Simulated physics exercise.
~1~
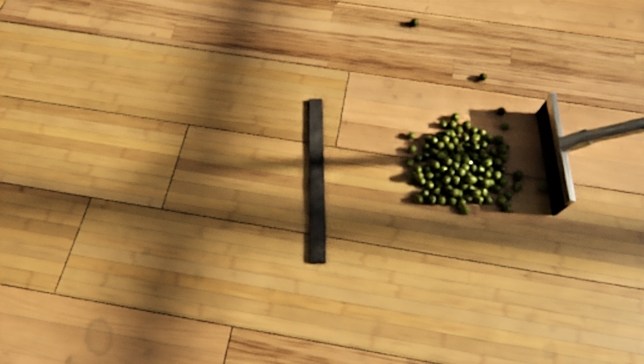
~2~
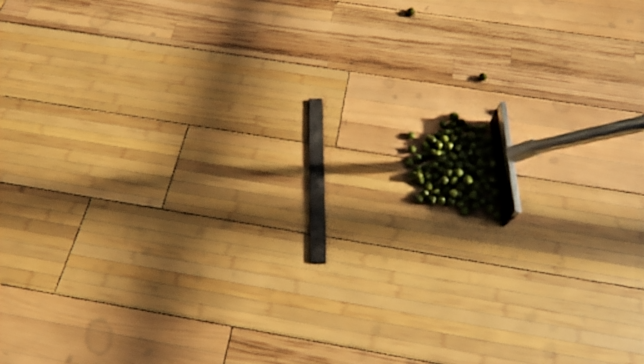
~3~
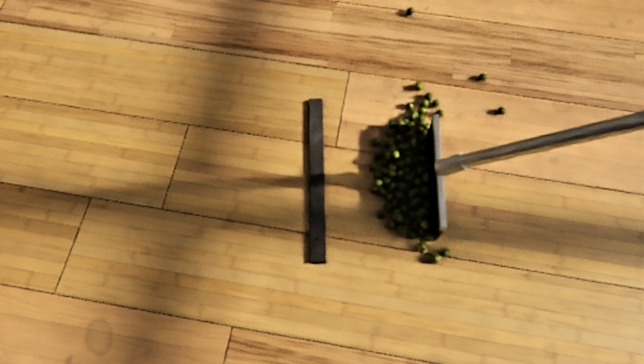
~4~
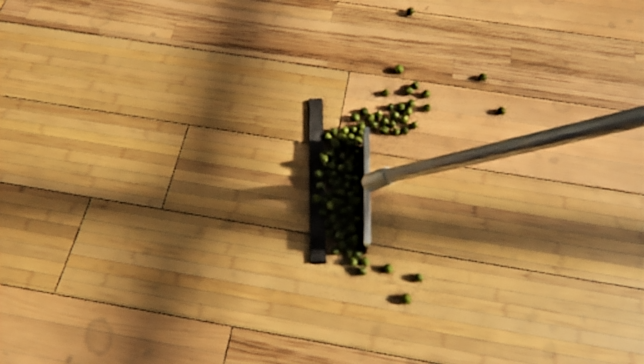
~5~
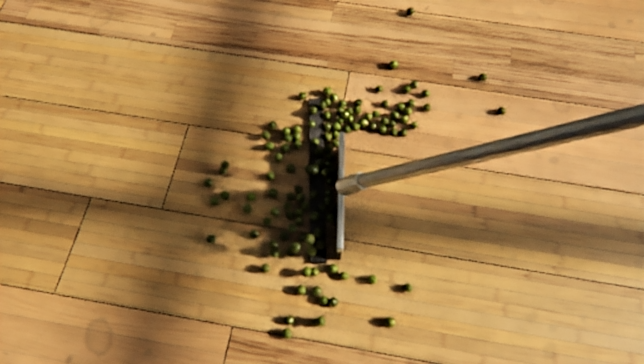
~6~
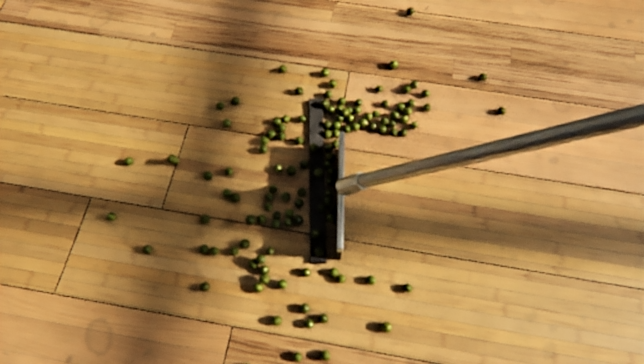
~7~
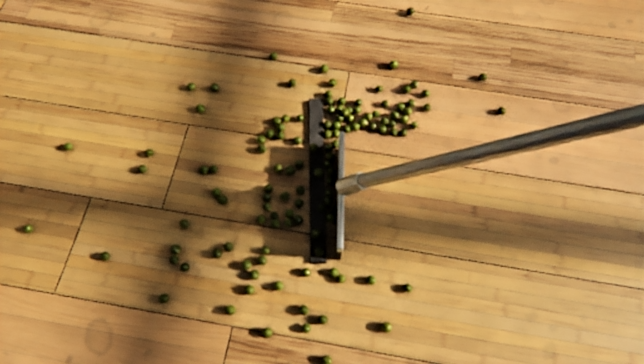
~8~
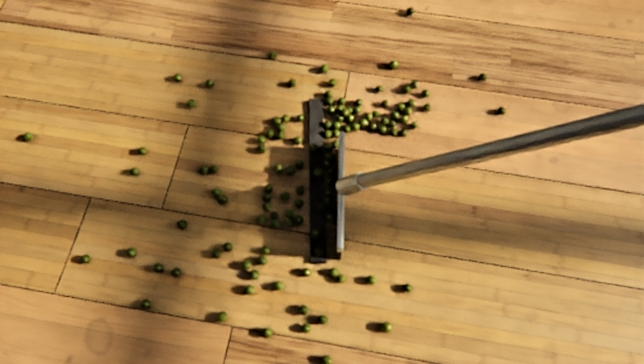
On a wooden floor, a long-handled squeegee pushed a pile of small green olives left into a dark strip, where it stopped as many spilled over and around the ends, rolling left before settling scattered on both sides.
